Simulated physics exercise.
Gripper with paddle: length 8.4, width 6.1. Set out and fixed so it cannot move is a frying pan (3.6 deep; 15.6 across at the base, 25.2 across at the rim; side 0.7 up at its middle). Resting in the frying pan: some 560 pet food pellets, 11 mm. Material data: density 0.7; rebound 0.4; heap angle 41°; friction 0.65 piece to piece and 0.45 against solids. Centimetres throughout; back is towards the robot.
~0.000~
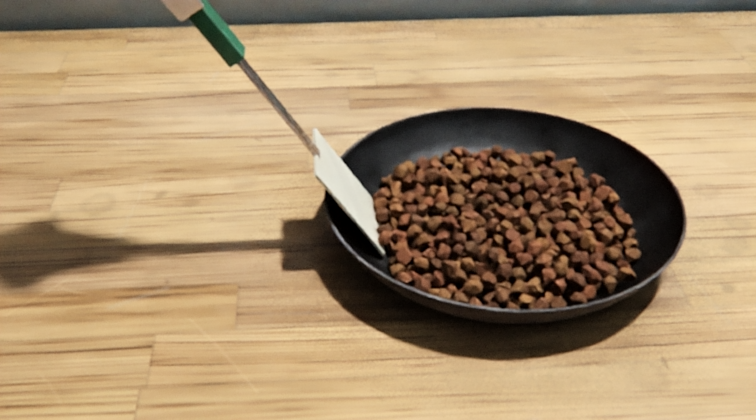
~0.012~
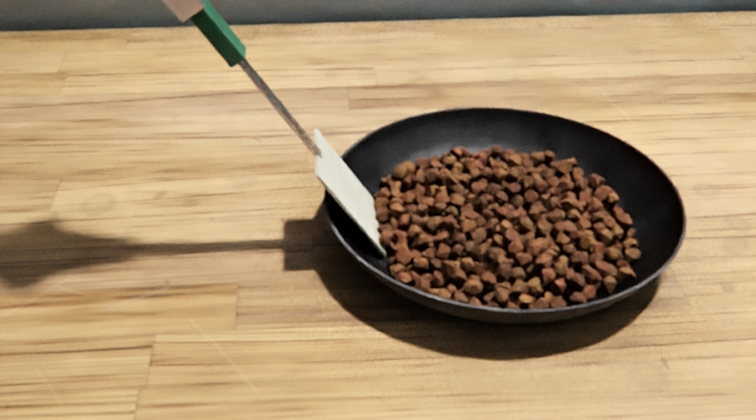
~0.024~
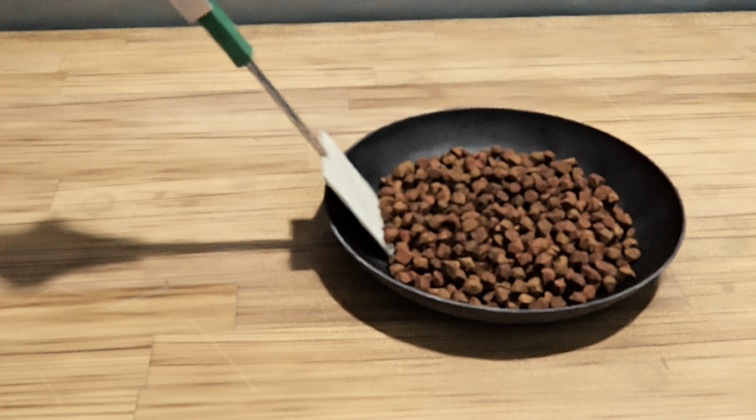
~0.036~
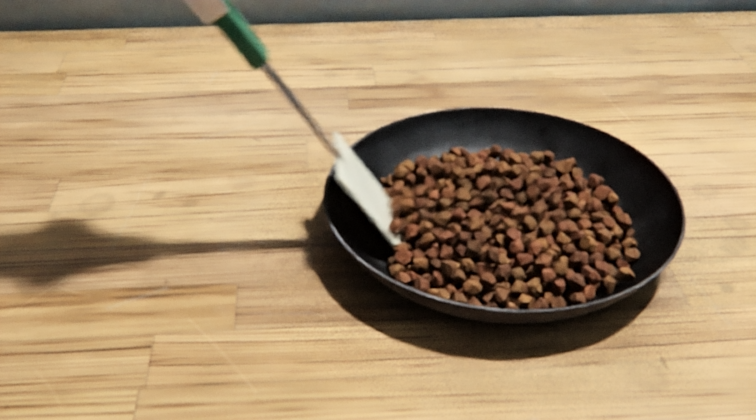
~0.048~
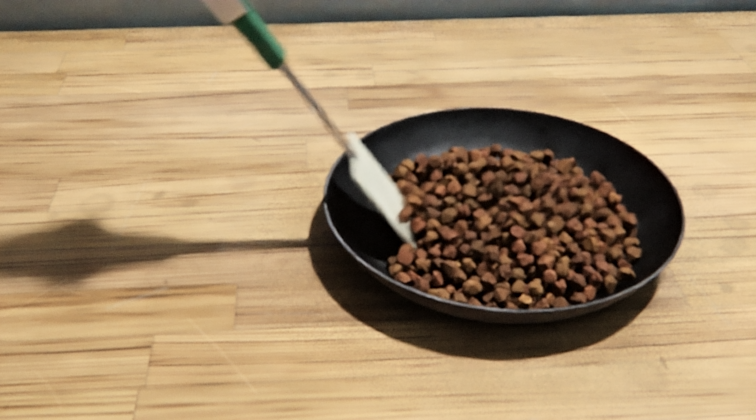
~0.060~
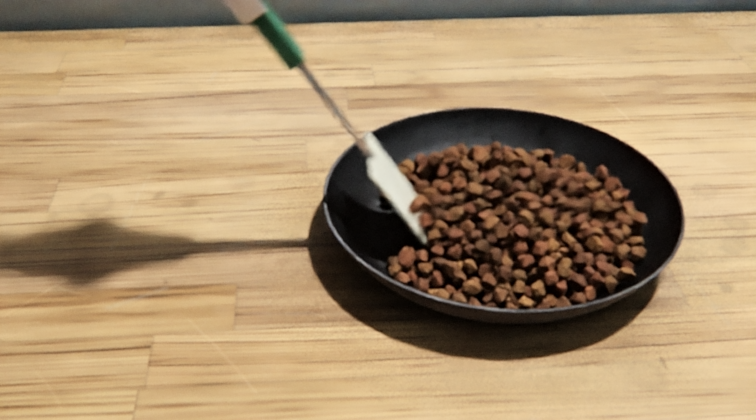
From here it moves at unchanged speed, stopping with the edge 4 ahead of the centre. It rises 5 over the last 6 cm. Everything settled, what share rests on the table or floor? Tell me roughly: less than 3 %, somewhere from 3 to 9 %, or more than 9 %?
Somewhere from 3 to 9 %.
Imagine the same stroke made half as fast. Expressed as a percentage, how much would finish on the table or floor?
Around 0 per cent would finish on the table or floor.
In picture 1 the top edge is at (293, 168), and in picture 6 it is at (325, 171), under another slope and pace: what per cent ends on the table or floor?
About 0 per cent.
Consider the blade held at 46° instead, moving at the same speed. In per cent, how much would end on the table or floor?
My guess is close to 5 per cent.
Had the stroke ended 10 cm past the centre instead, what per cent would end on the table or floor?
That would be something like 25 in a hundred.
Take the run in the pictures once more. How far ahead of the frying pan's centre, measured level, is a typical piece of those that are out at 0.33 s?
Roughly 20 cm.
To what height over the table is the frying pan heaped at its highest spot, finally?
Height at the end: Around 5.0 cm.
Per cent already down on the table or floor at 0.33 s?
Share at that moment: About 4 %.
After 0.09 s, sloping 57°, highest piece 5 above the table; 562 in the frying pan.
After 0.12 s, sloping 57°, highest piece 6 above the table; 562 in the frying pan.
After 0.33 s, sloping 57°, highest piece 5 above the table; 536 in the frying pan, 24 on the table or floor, 2 on the blade or in flight.
After 1.38 s, sloping 57°, highest piece 5 above the table; 534 in the frying pan, 28 on the table or floor.
In the end, 534 in the frying pan, 28 on the table or floor. That is 5 % on the table or floor.
